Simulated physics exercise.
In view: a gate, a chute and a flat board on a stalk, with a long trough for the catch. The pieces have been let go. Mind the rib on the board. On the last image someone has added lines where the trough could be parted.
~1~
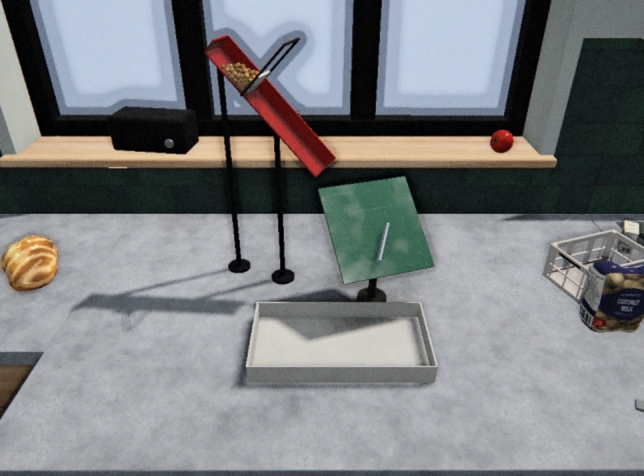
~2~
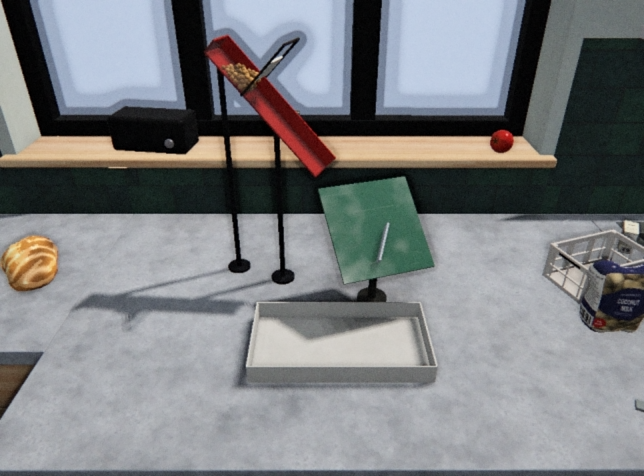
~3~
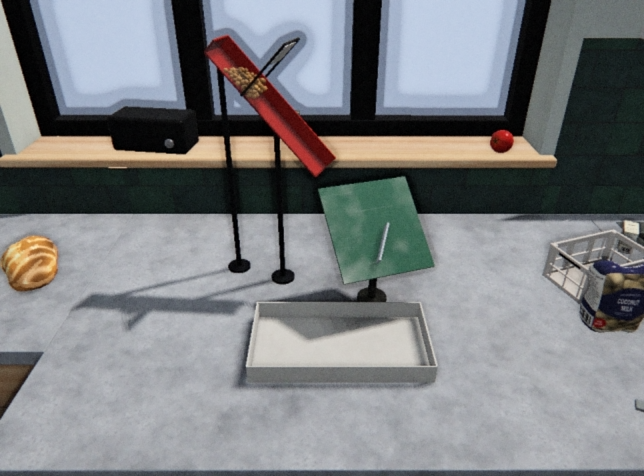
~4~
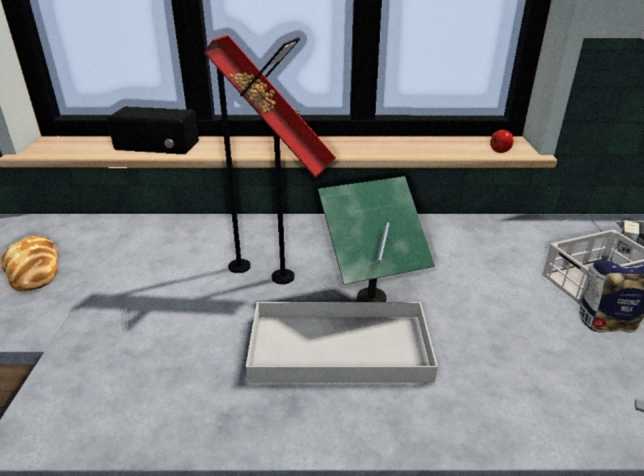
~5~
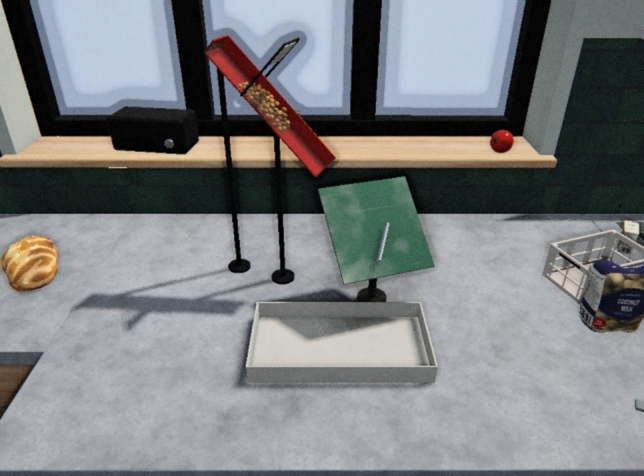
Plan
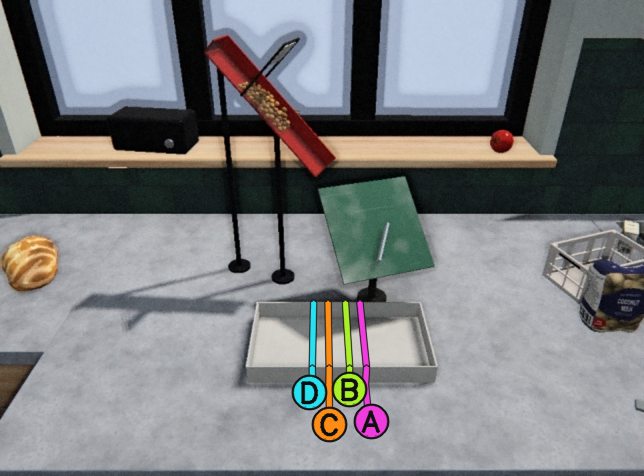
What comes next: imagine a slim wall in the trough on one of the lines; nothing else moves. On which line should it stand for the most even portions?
Use line A.
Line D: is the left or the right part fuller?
Right.
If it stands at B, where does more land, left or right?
Right.
On the marked copy, line A crosses the front rim at (366, 366); line B crosses the front rim at (349, 366); line C crosses the front rim at (329, 366); line D crosses the front rim at (312, 366).
With A, of what is caught, about a third on the left of the divider, about two thirds on the right.
With B, of what is caught, a small part on the left of the divider, nearly all on the right.
With C, of what is caught, a stray few on the left of the divider, nearly all on the right.
With D, of what is caught, a small part on the left of the divider, nearly all on the right.
